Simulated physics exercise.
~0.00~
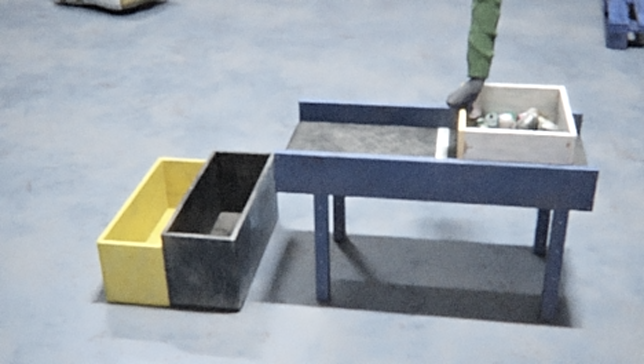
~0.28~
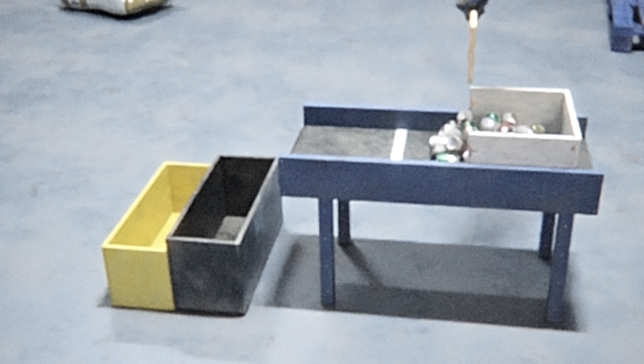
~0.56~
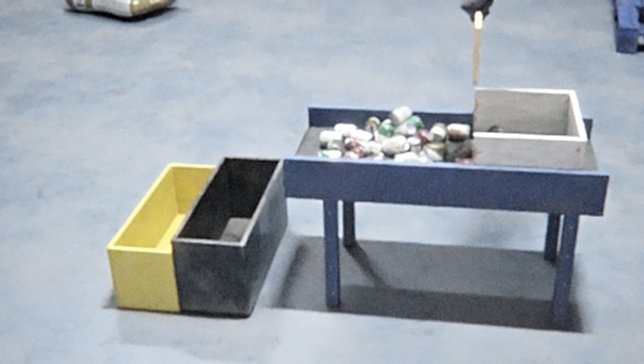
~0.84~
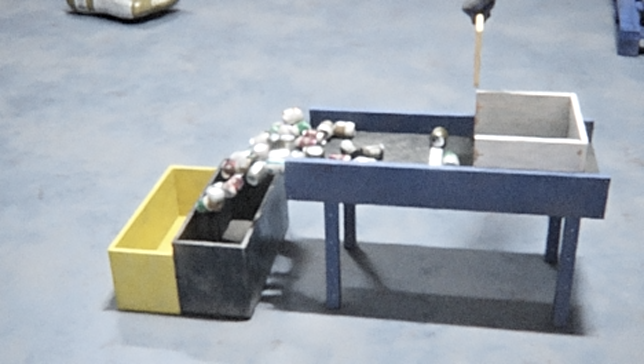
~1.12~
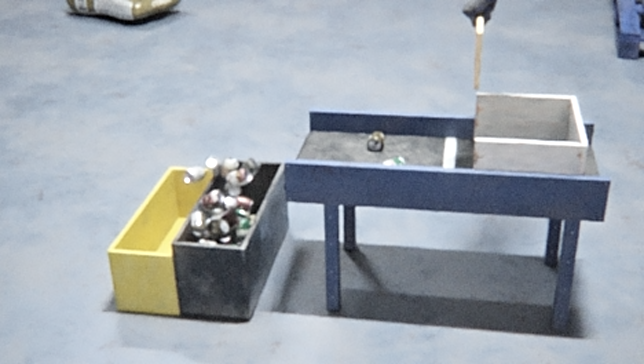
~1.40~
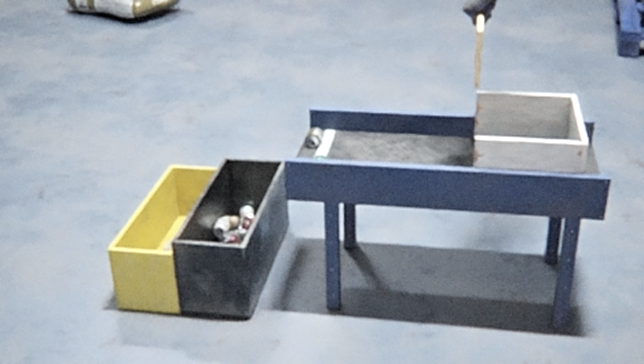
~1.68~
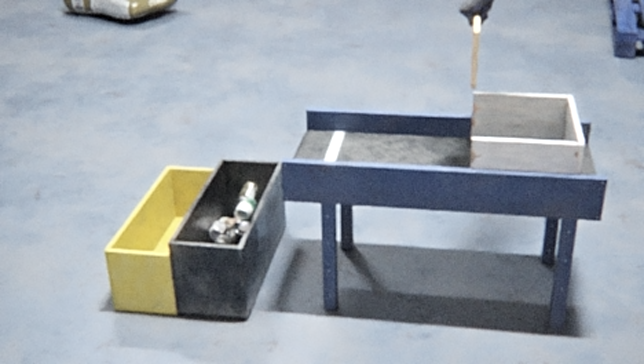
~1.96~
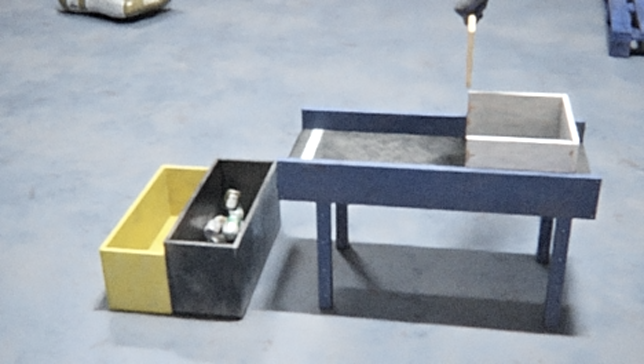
At first, a gloved hand in a green sleeve rests at the white pen of small cans on the right end of a blue-sided conveyor, with a black box and a yellow tote beyond its left end. The gate lifts out of the way, and the cans begin to spill onto the dark belt. They spread out and ride left as a loose crowd, leaving the pen empty. Most then tumble off the end in a stream toward the black box, while a few stragglers trail behind. Finally the belt is bare, and several cans are visible inside the black box.
